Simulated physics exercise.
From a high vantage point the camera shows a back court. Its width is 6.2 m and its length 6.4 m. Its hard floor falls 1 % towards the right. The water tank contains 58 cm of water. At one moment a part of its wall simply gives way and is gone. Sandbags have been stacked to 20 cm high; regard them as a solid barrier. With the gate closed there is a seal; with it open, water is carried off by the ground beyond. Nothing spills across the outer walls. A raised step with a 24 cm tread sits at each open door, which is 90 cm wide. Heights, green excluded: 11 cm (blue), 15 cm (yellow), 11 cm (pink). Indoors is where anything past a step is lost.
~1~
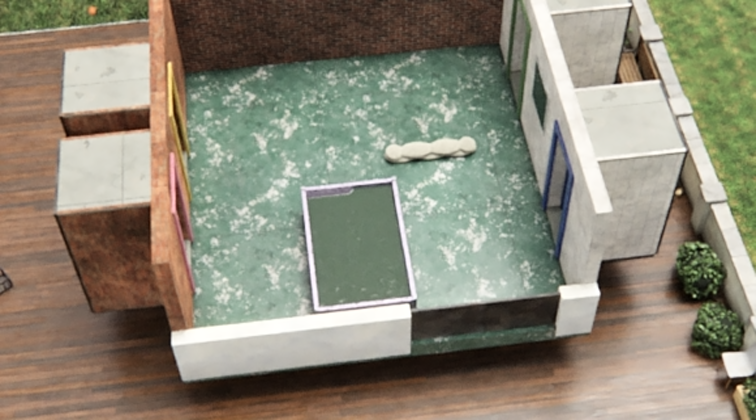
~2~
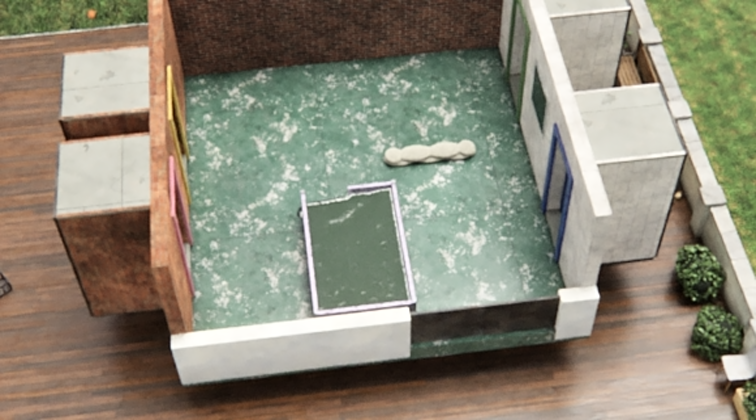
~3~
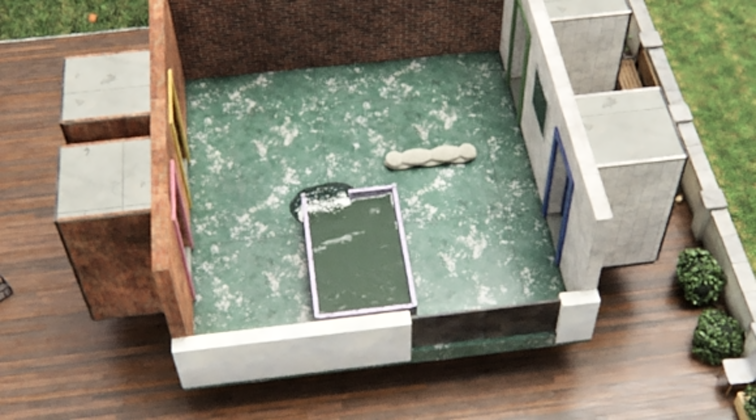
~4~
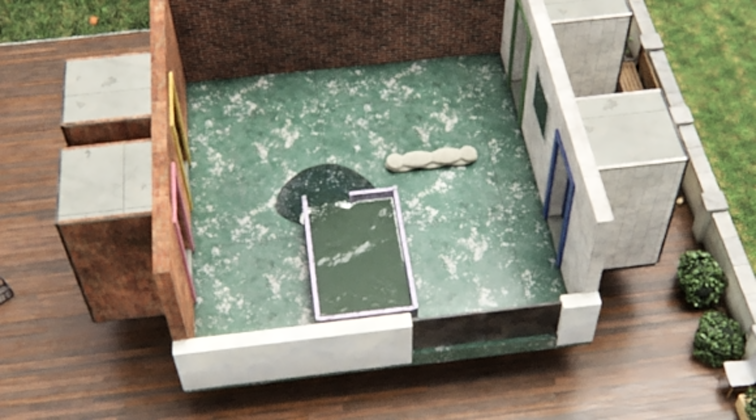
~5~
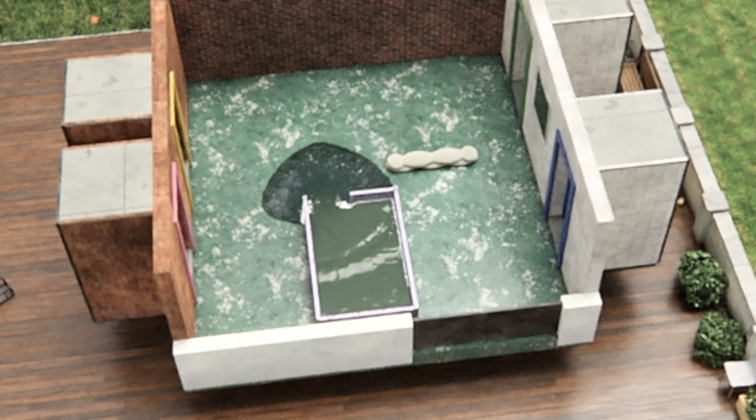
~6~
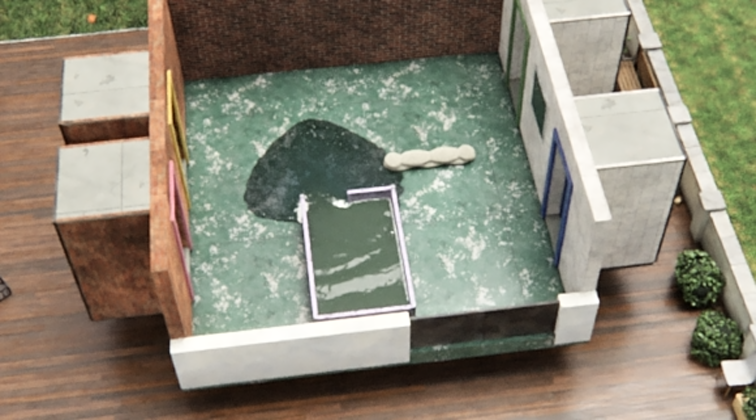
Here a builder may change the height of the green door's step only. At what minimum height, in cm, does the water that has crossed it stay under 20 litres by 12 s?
From about 10 cm.
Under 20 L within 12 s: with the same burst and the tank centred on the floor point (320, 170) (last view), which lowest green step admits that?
I'd put it at close to 8.5 cm.
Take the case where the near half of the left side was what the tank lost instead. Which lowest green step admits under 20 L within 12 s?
Then it needs around 9.5 cm.
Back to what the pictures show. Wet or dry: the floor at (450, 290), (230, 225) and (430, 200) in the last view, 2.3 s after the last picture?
So the three spots come out spared, spared, spared, in that order.
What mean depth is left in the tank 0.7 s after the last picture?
About 44 centimetres on average.
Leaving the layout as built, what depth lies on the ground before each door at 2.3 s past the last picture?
Centimetres: Blue = 0, yellow = 6, pink = 0, green = 0.
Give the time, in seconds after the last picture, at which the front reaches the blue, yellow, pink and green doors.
Blue 5.0 seconds, yellow 1.0 seconds, pink 5.5 seconds, green 3.0 seconds.
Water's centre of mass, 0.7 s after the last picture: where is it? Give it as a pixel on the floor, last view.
Roughly (345, 242).
Then, 0.7 s after the last picture water covers 30 % of the floor, deepest (28 cm) near (323, 209); it has not reached the green door.
Then, 2.3 s after the last picture water covers 40 % of the floor, deepest (24 cm) near (203, 82); it has not reached the green door.
Then, 11.3 s after the last picture water covers 95 % of the floor, deepest (11 cm) near (450, 335); 10 cm at the green door, 0 litres in over its 20 cm step.
At the green door as built, the water peaked near 14 cm, 6.9 s after the last picture.
Run again over the same 12 s with other heights there, 39 litres in over 8.5 cm, 6 litres over 11.5 cm. The limit of 20 litres is kept from about 10 cm up.
